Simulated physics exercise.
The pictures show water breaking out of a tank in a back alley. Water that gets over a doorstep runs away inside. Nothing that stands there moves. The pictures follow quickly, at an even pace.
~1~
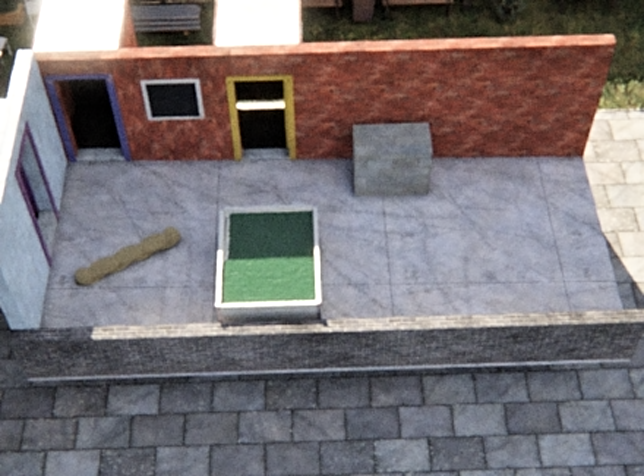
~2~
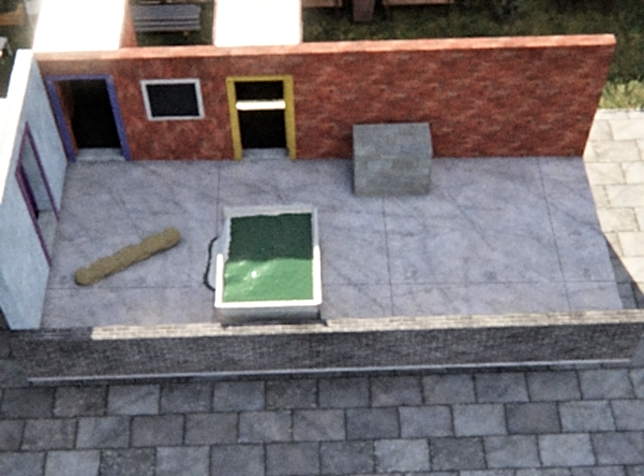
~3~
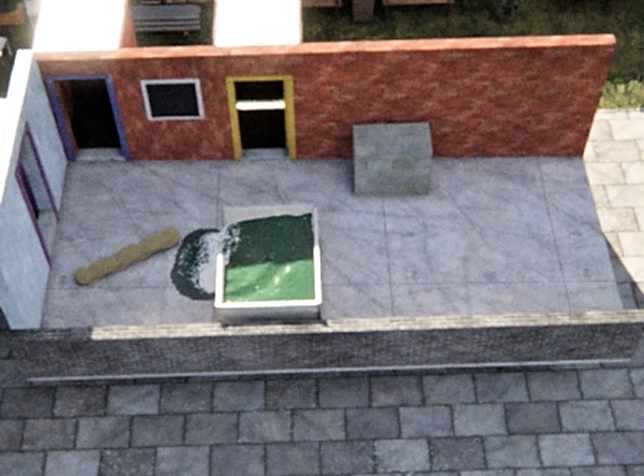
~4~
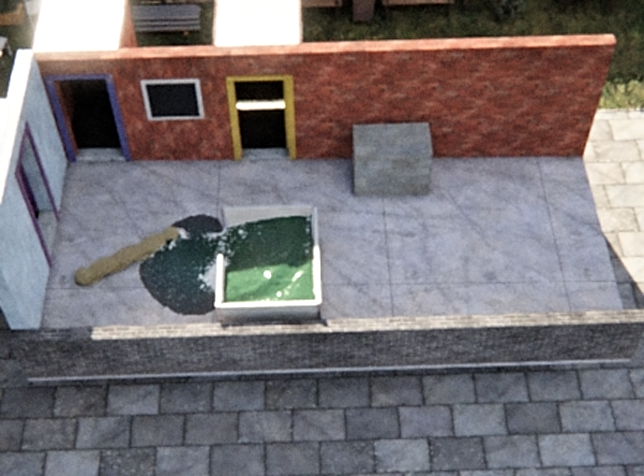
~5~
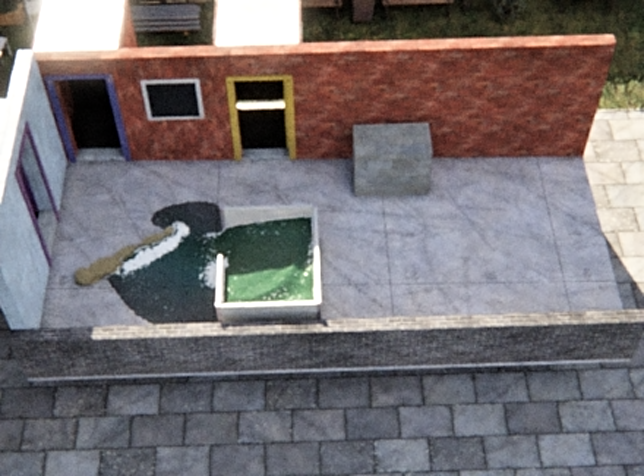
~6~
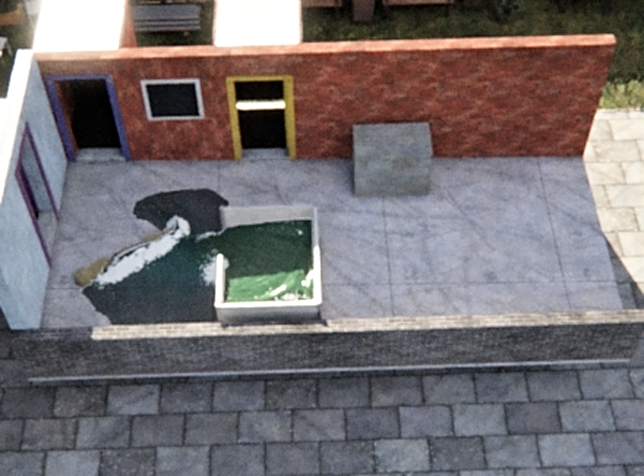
Green water breaks out through the left side of a pale-walled tank in a brick-walled yard, spreads leftward across the grey paving in a widening dark pool, then foams white against and over the long brown barrier.
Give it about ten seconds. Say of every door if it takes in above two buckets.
In the end: The purple door holds within the limit; the yellow door floods; the blue door floods.
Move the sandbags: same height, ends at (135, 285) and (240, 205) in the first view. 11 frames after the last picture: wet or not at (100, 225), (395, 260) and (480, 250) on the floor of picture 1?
In turn: Under water, dry, free of water.
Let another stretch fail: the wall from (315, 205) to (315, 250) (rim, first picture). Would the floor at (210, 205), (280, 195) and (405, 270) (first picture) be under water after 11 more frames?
As listed: Not flooded, dry, under water.
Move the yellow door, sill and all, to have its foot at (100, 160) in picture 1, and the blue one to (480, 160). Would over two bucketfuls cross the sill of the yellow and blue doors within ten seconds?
The yellow one is over, the blue one keeps below it.
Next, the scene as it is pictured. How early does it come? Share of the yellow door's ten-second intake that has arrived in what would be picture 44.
Near 40 in a hundred.
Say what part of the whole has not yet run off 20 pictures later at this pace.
I make it 98 per cent.
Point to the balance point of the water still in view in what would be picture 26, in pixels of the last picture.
Close to (178, 268).
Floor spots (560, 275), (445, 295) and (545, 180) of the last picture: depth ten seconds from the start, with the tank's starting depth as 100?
Roughly 2, 4 and 2 per cent, in turn.
A moment on, water covers 25 % of the floor; the purple door not reached, the yellow door not reached, the blue door wet at the sill, nothing in.
Next, water covers 30 % of the floor; the purple door wet at the sill, nothing in, the yellow door wet at the sill, nothing in, the blue door under two buckets in.
Then, water covers 40 % of the floor; the purple door wet at the sill, nothing in, the yellow door wet at the sill, nothing in, the blue door over two buckets in.
Later, water covers 60 % of the floor; the purple door wet at the sill, nothing in, the yellow door over two buckets in, the blue door over two buckets in.
In the end, water covers 80 % of the floor; the purple door wet at the sill, nothing in, the yellow door over two buckets in, the blue door over two buckets in.
